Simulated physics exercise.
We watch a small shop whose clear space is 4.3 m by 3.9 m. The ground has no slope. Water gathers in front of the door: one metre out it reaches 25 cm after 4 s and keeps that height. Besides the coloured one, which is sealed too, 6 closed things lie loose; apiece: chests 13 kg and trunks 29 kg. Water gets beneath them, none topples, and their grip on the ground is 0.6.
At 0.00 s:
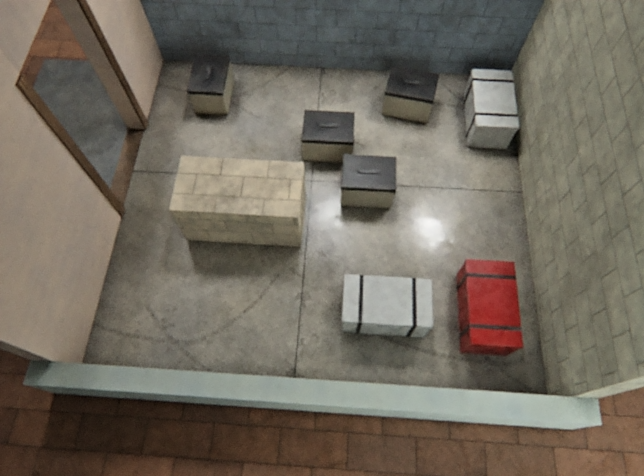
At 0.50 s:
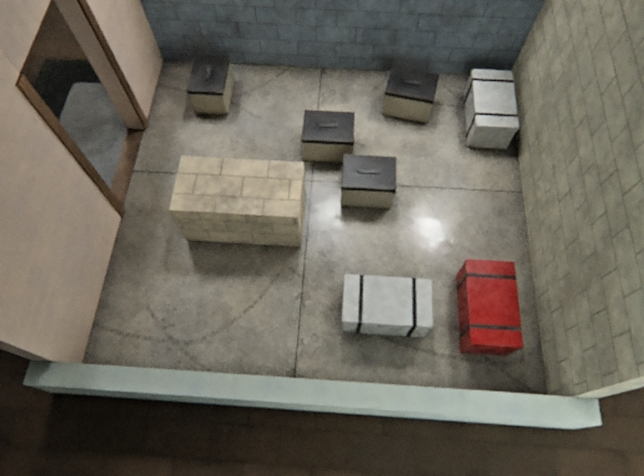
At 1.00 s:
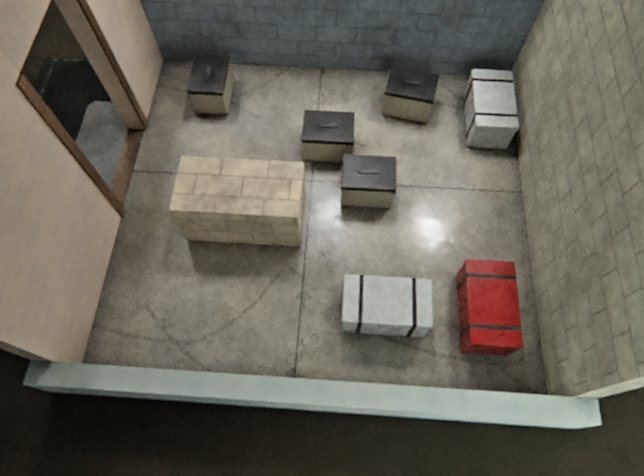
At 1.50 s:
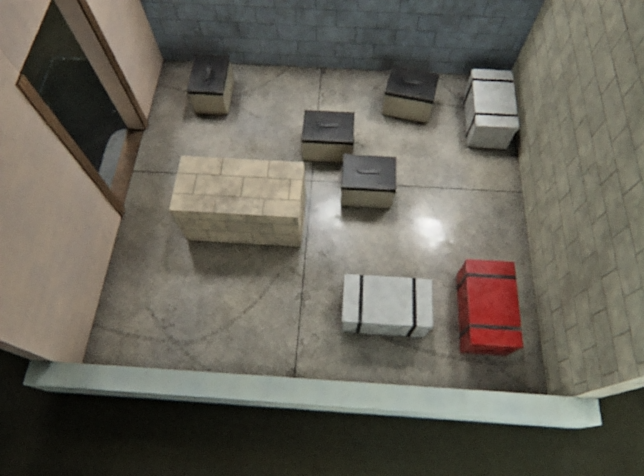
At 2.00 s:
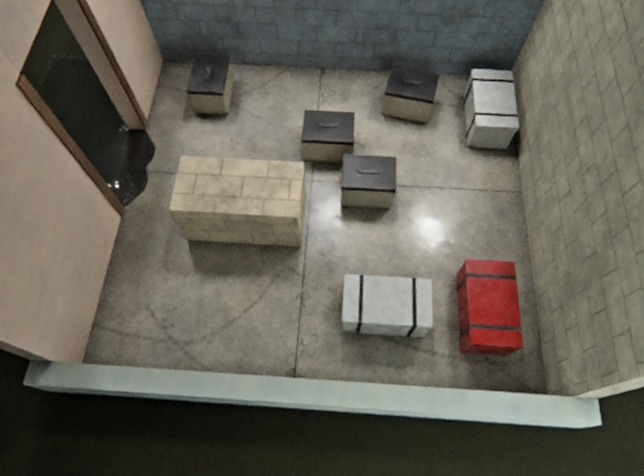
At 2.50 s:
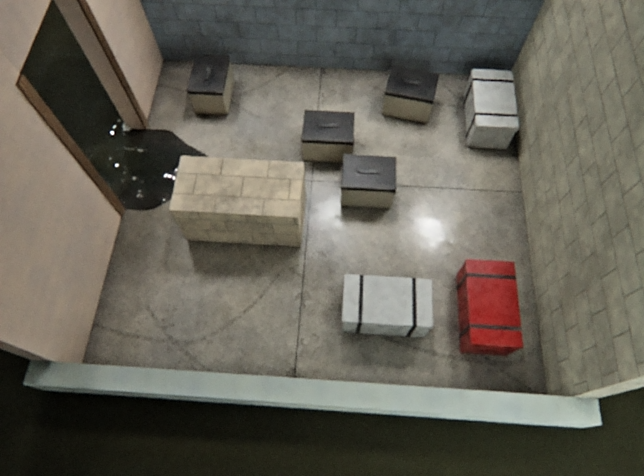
Dark water spreads outside a small room with block walls and a grey concrete floor, seen from high above by a still camera. Four black-topped boxes sit toward the back, a pale block stands left of centre, and two white trunks and a red one lie on the right. The water covers the tiles outside, then creeps through the left doorway toward the pale block, while everything else stays still.
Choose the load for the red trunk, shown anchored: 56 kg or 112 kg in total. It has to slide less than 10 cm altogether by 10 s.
For it, the lower weight is enough.
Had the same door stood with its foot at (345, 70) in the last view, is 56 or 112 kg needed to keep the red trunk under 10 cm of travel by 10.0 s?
Then the smaller load will do.
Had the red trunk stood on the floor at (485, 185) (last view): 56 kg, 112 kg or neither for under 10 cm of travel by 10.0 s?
The smaller is enough.
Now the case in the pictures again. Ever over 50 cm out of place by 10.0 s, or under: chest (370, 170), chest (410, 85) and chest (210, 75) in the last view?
In that order: More, more, less.
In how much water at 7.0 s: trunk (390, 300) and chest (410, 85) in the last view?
Roughly 2 and 12 cm.
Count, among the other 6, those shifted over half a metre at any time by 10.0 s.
4 of them.
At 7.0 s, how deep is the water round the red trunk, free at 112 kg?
Roughly 1 cm.
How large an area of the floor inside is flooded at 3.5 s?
Roughly 3.0 m2.
After 3.5 s the red trunk would be 0 cm from its start with 56 kg and 0 cm from its start with 112 kg; 0 cm of water round it then.
After 4.5 s the red trunk would be 0 cm from its start with 56 kg and 0 cm from its start with 112 kg; 0 cm of water round it then.
After 7.0 s the red trunk would be 0 cm from its start with 56 kg and 0 cm from its start with 112 kg; 1 cm of water round it then.
After 10.0 s the red trunk would be 3 cm from its start with 56 kg and 0 cm from its start with 112 kg; 11 cm of water round it then.
